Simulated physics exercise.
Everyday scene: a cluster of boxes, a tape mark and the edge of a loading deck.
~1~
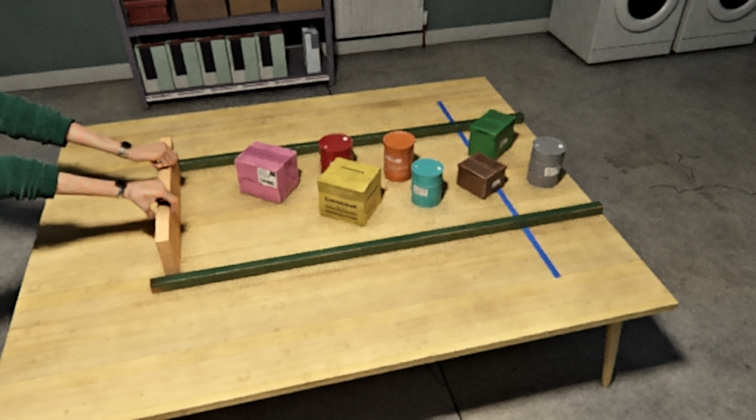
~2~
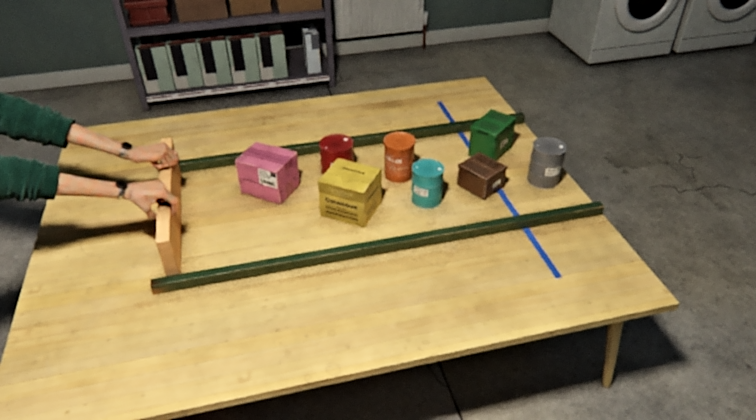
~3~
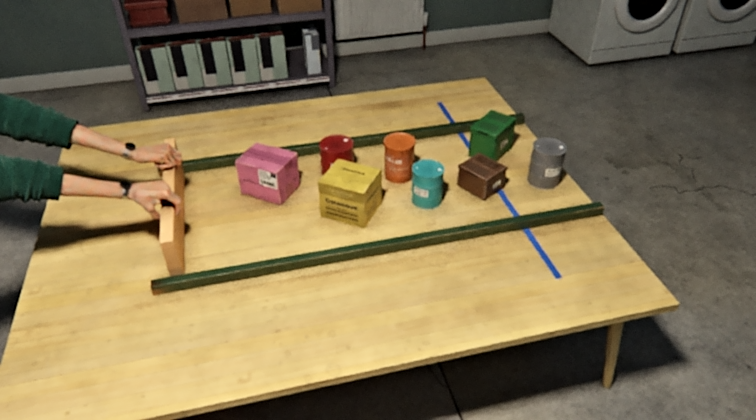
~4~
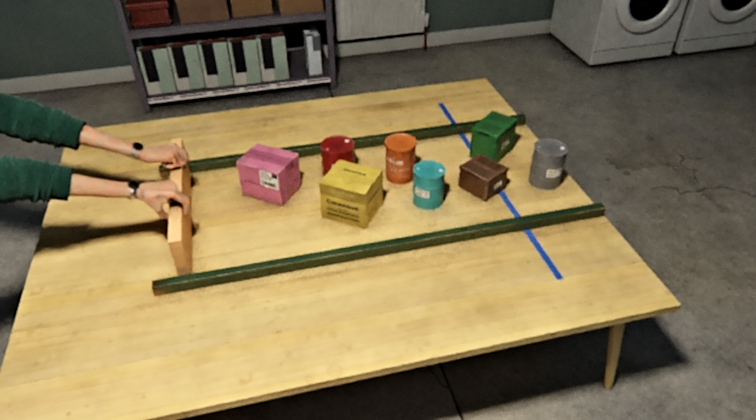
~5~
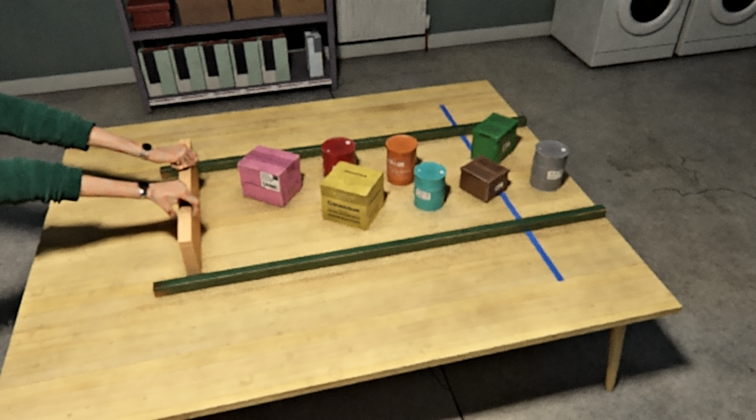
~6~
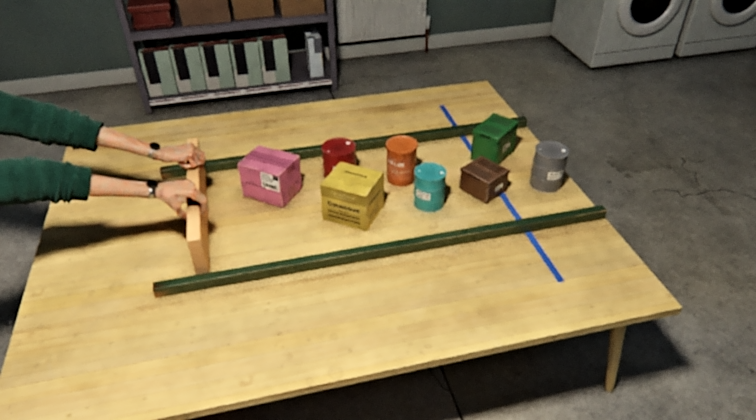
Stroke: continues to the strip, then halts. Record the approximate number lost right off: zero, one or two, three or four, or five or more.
Number lost: One or two.
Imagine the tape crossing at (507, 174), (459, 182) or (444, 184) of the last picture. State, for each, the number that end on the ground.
Try 1: 2; try 2: 0; try 3: 0.
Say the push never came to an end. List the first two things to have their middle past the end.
First is the grey canister, followed by the brown tote.
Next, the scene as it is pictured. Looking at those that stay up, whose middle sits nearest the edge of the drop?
Foremost, the brown tote.
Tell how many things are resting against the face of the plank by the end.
That number would be 3.
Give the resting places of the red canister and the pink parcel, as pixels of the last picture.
Answer: First (484, 131), after that (505, 154).
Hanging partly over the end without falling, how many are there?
Count: 2.
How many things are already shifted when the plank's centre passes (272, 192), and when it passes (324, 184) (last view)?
1 and 3.
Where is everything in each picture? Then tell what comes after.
Grey canister (546, 163); green tote (491, 137); brown tote (481, 176); plank (170, 203); tape (487, 173), in the first picture.
Green tote (492, 137); turquoise canister (427, 184), in the second picture.
Brown tote (481, 177); pink parcel (268, 174), in the third picture.
Grey canister (548, 165); yellow box (352, 194), in the fourth picture.
Green tote (494, 140); plank (190, 204), in the fifth picture.
Grey canister (549, 167); green tote (494, 141); brown tote (484, 180); plank (198, 203); tape (490, 177), in the sixth picture.
Early on, none off yet; grey canister at rest near (549, 167); green tote at rest near (494, 141); brown tote at rest near (484, 180).
A while later, none off yet; grey canister travelled a little near (563, 164); green tote travelled a little near (503, 137); brown tote travelled about its own width near (522, 168).
Finally, the number that fall off is one or two; lost, grey canister.
